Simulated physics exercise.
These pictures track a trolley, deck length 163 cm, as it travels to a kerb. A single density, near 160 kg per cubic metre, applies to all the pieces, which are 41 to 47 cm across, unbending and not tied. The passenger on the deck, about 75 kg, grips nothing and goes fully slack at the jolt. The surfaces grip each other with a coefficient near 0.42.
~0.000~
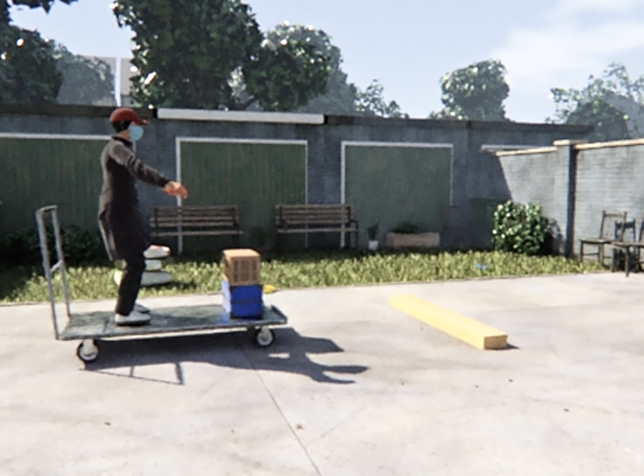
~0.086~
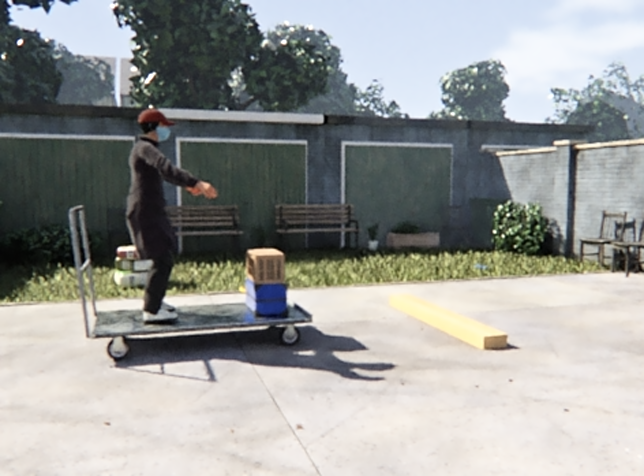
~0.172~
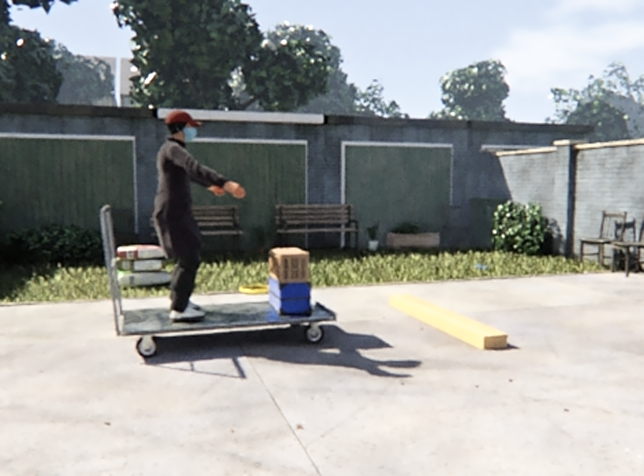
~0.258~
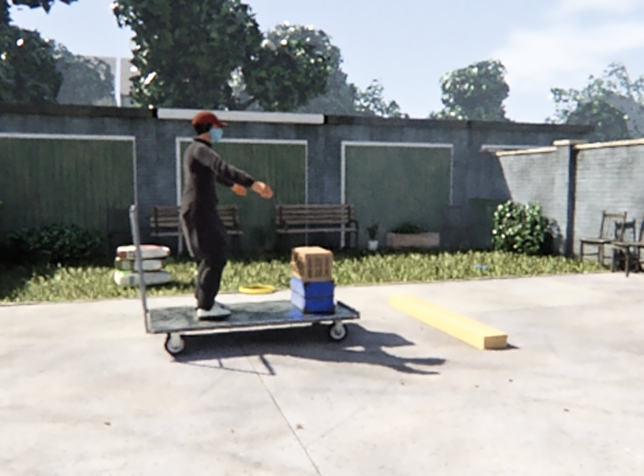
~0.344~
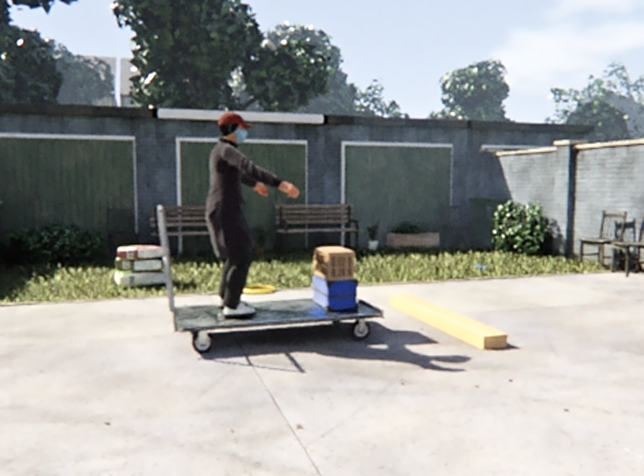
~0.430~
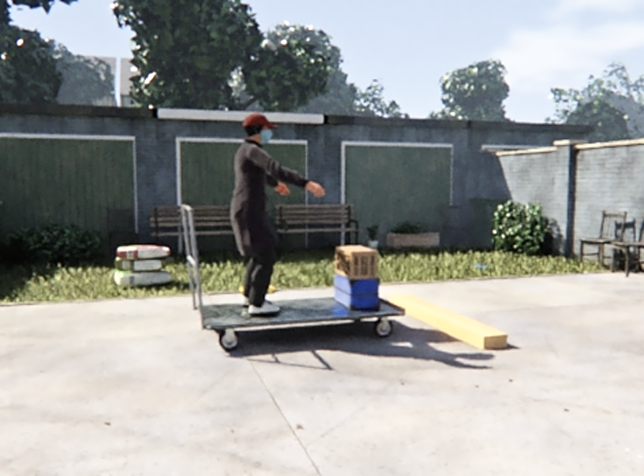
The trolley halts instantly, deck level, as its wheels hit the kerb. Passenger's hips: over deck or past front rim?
My bet is it gets over the edge.
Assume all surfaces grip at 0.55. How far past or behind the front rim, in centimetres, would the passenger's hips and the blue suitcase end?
Then the hips would end 110 past and the blue one 30 past.
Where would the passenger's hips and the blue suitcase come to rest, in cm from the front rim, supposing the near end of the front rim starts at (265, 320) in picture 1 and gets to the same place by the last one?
So the hips land 70 cm beyond the front rim, and the blue one ends 20 cm beyond it.
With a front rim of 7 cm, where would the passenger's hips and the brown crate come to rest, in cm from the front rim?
Result: Hips 0 cm behind the rim; brown 110 cm beyond it.
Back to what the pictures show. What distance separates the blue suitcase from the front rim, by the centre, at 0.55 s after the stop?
Behind the rim, near 15 cm.
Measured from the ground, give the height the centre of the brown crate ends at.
10 cm.
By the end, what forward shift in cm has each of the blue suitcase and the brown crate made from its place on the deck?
I'd put the blue one at around 60 cm and the brown one at around 190 cm.
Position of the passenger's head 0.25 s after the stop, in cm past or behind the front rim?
About 60 cm behind the front rim.
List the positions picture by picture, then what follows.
The first picture shows hips (118, 214), blue suitcase (242, 297), rim corner (286, 320); 154 cm short of the stop.
The second picture shows hips (145, 213), blue suitcase (266, 295), rim corner (311, 318); 134 cm short of the stop.
The third picture shows hips (172, 213), blue suitcase (289, 294), rim corner (335, 317); 113 cm short of the stop.
The fourth picture shows hips (198, 213), blue suitcase (312, 292), rim corner (359, 315); 93 cm short of the stop.
The fifth picture shows hips (224, 212), blue suitcase (335, 291), rim corner (382, 313); 72 cm short of the stop.
The sixth picture shows hips (248, 212), blue suitcase (356, 290), rim corner (404, 312); 52 cm short of the stop. Speed about 2.4 m/s.
Impact comes at 0.65 s.
After 0.90 s the passenger's hips are 66 cm behind the rim, near (373, 241) in the last picture's view.
After 1.20 s the passenger's hips are 29 cm behind the rim, near (411, 255) in the last picture's view.
After 1.65 s the passenger's hips are 27 cm past the rim, near (464, 259) in the last picture's view.
When all is still (3.9 s), past the rim, blue suitcase, brown crate and the passenger's hips; nothing is left behind it.
